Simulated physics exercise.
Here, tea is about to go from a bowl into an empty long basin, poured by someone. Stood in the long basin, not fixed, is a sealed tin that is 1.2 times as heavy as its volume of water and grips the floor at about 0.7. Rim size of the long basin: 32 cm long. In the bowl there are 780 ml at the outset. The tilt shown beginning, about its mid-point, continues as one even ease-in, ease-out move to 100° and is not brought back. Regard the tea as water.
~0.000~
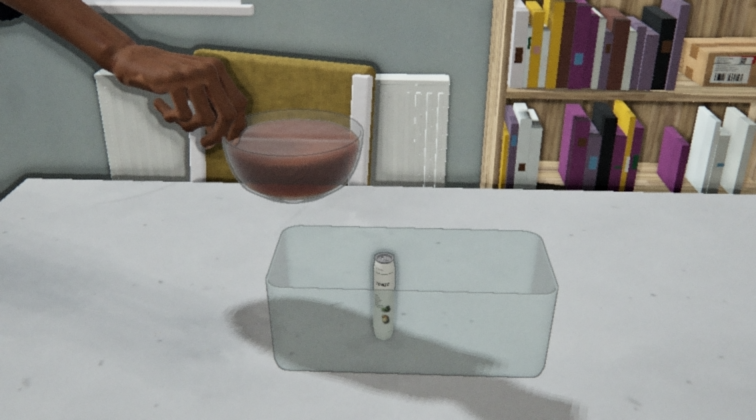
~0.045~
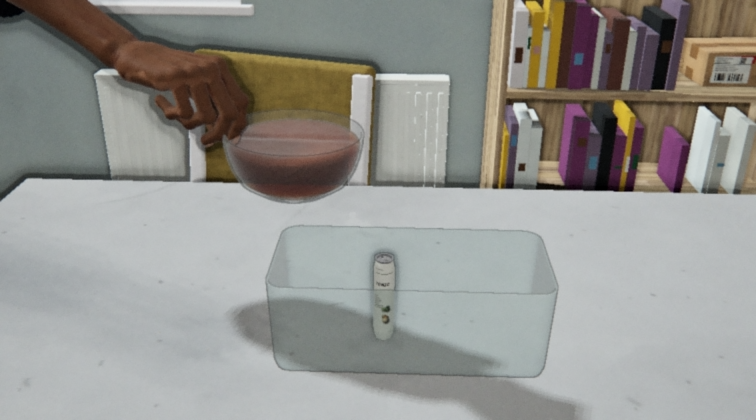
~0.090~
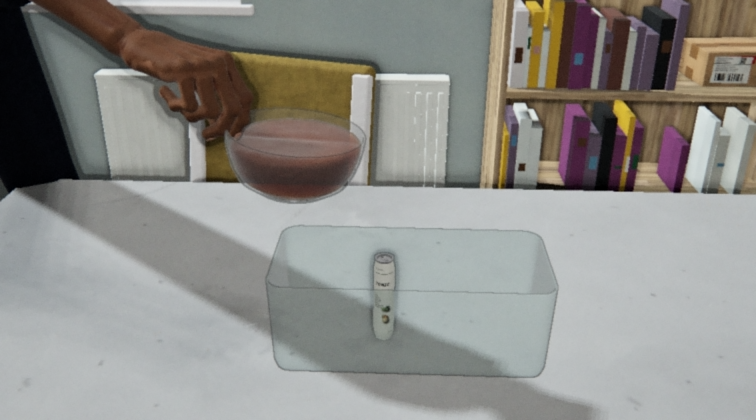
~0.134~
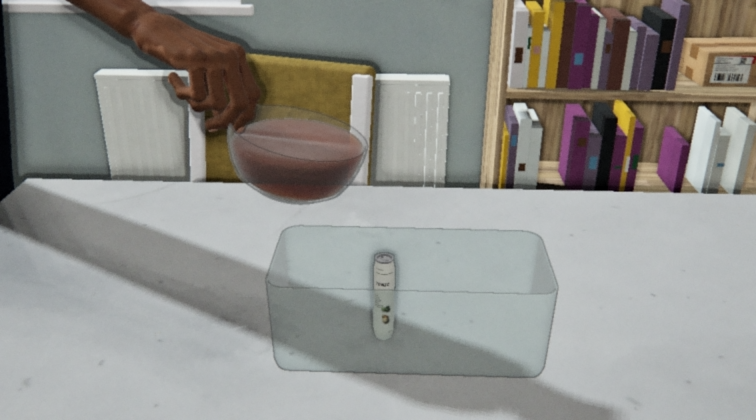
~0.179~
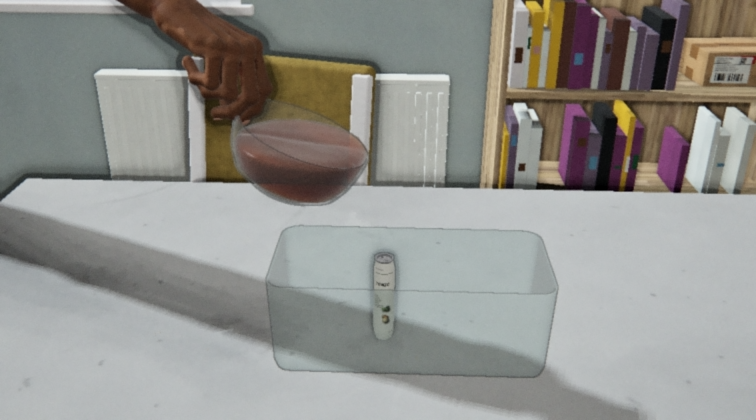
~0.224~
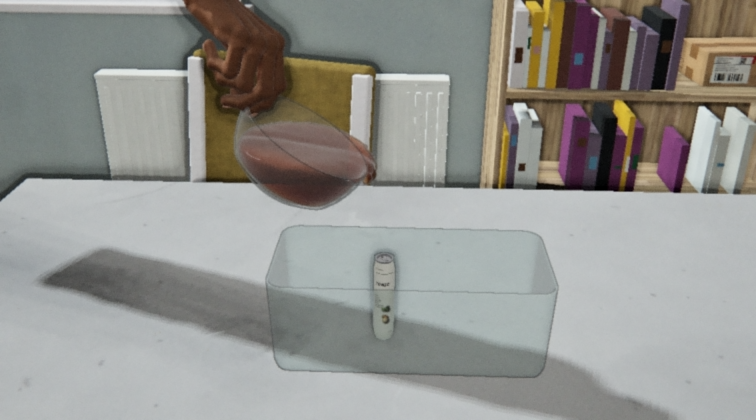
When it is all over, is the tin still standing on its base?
Yes, it never tilts over.
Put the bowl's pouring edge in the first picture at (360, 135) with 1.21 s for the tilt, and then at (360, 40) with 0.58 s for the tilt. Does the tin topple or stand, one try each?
The tin stays vertical the first time and overturns the second time.
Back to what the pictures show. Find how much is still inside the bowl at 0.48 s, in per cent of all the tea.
14 %.
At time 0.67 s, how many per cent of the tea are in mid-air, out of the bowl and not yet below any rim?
Estimated airborne part: Roughly 4 per cent.
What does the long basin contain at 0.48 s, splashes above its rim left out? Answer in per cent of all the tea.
50 %, more or less.
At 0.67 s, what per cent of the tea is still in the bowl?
1 %.
After 0.48 s the tilt is 93° and 15 per cent is still to pour; the tin stands where it began.
After 0.67 s the tilt is 100° and 1 per cent is still to pour; the tin stands where it began.
After 0.87 s the tilt is 100° and 0 per cent is still to pour; the tin stands where it began.
After 1.08 s the tilt is 100° and 0 per cent is still to pour; the tin stands where it began.
In the end the tin stands where it began.
